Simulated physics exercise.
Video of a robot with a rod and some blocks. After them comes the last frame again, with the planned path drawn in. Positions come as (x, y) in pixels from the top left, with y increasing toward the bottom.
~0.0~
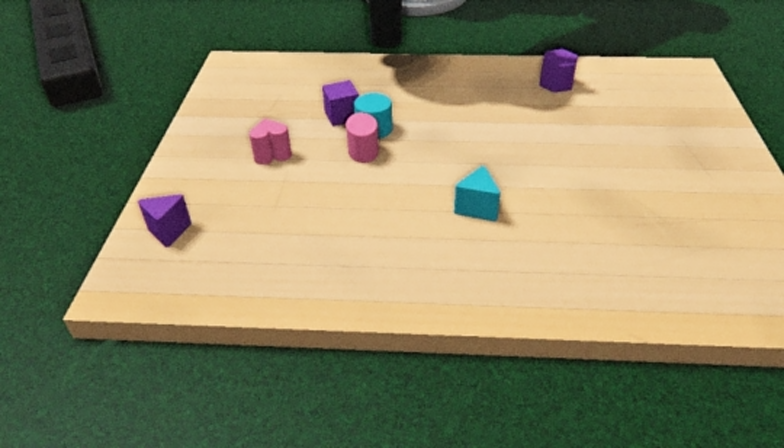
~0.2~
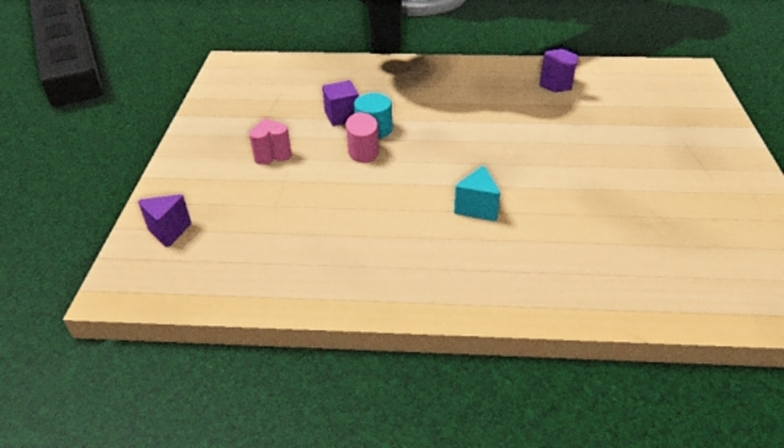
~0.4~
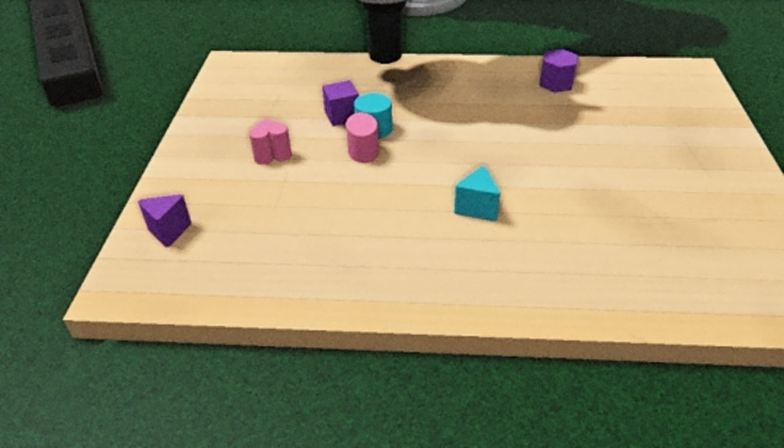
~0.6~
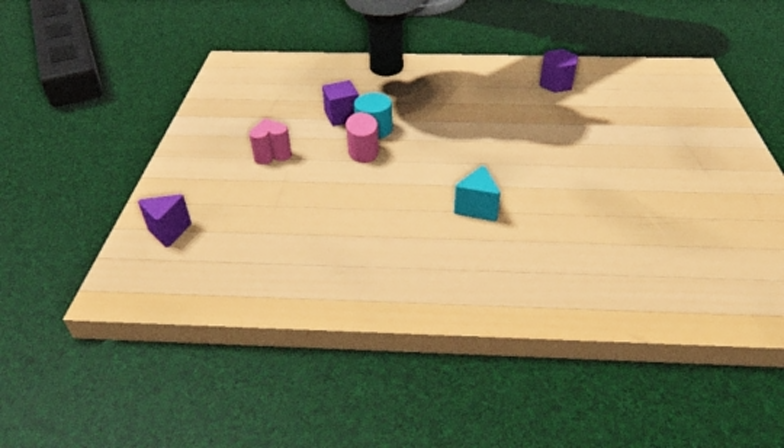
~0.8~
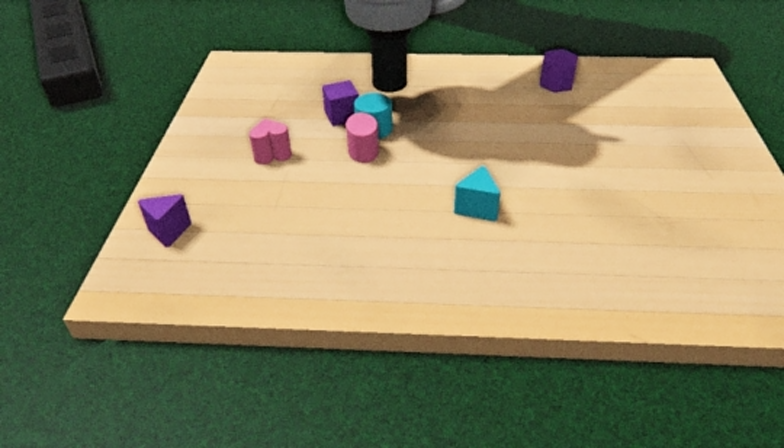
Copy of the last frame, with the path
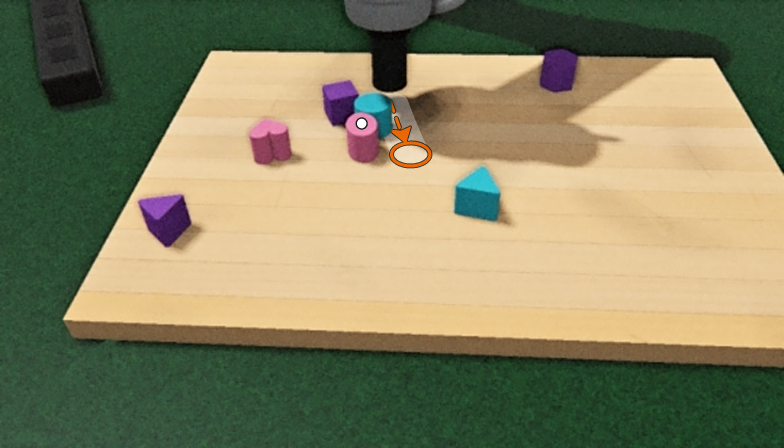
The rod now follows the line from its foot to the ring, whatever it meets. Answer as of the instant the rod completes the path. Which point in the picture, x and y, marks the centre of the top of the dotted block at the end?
If I read the scene right, the answer is (344, 134).
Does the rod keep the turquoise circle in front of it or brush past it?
The turquoise circle slips off.
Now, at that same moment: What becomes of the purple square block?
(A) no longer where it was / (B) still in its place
The one that fits is B, still in its place.
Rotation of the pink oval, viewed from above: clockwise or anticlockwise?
It is turned anticlockwise.
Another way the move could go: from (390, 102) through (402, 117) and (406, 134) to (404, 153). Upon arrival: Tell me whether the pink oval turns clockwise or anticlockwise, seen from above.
It ends up turned anticlockwise.
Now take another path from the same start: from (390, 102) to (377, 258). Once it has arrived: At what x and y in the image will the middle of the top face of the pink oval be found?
In the picture, that point is around (325, 153).
Path on the board, in a line from (390, 102) to (411, 154); the dot is on the pink oval.
The first path, step by step. Halfway along, rod at (399, 109); pink oval at (351, 131), turned 35° anticlockwise; turquoise circle at (366, 112).
At the end, rod at (411, 135); purple square block in place; pink oval at (344, 134), turned 55° anticlockwise; turquoise circle at (366, 117).
